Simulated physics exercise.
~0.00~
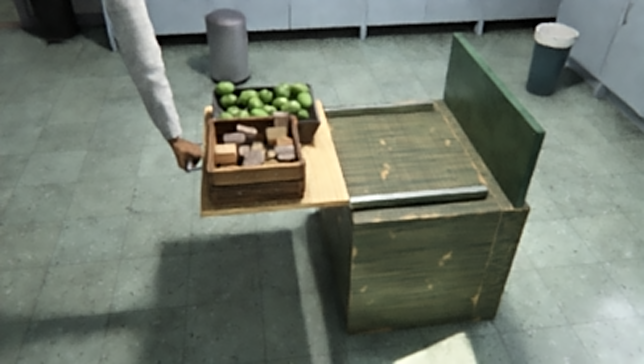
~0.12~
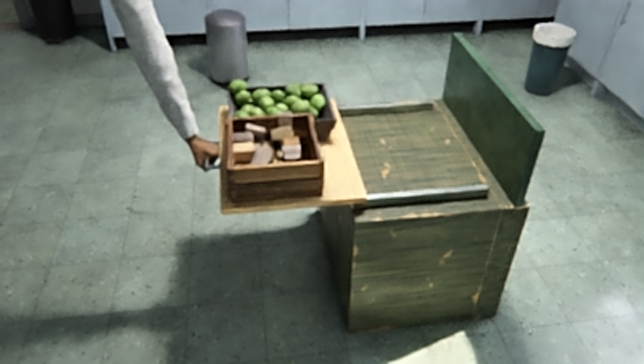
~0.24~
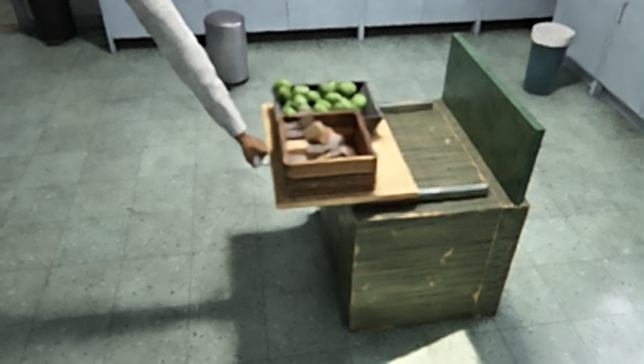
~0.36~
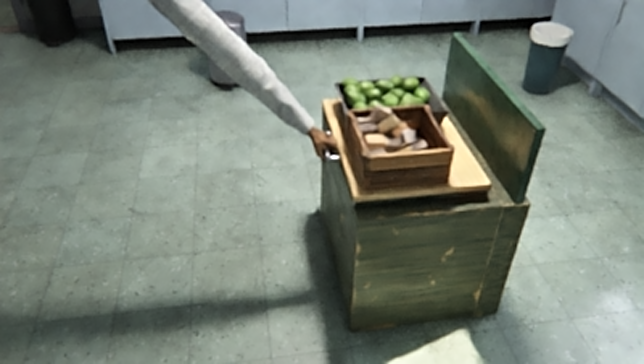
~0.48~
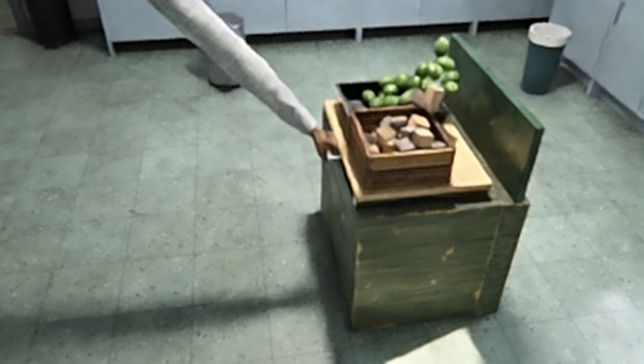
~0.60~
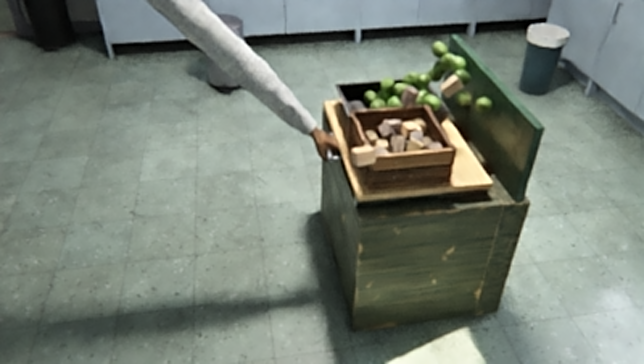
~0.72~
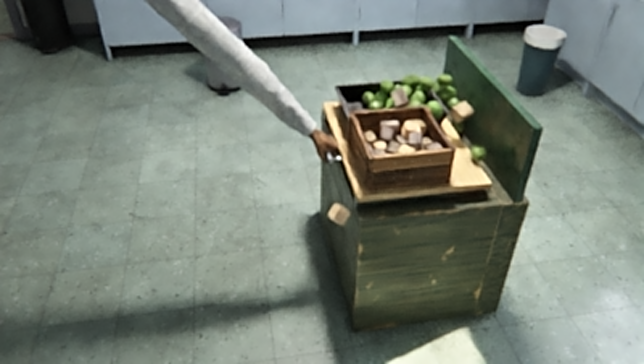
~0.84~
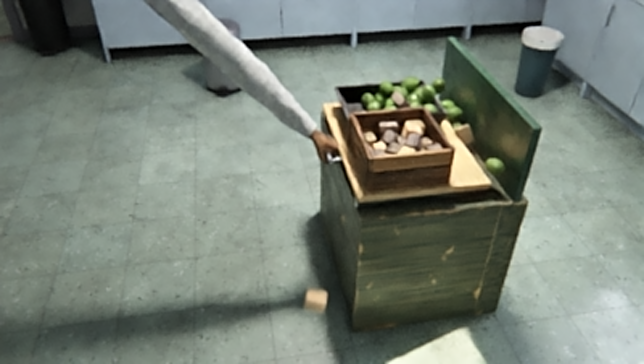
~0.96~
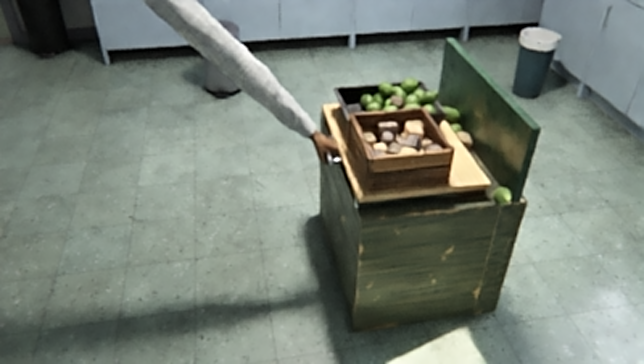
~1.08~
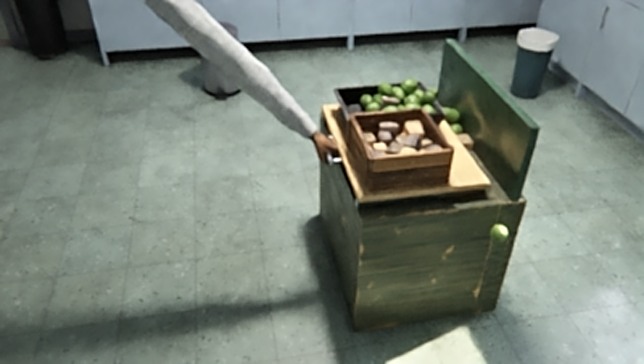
A hand pushing a shelf with two totes rightward into a green cabinet, limes and wooden blocks jolting and some spilling out.
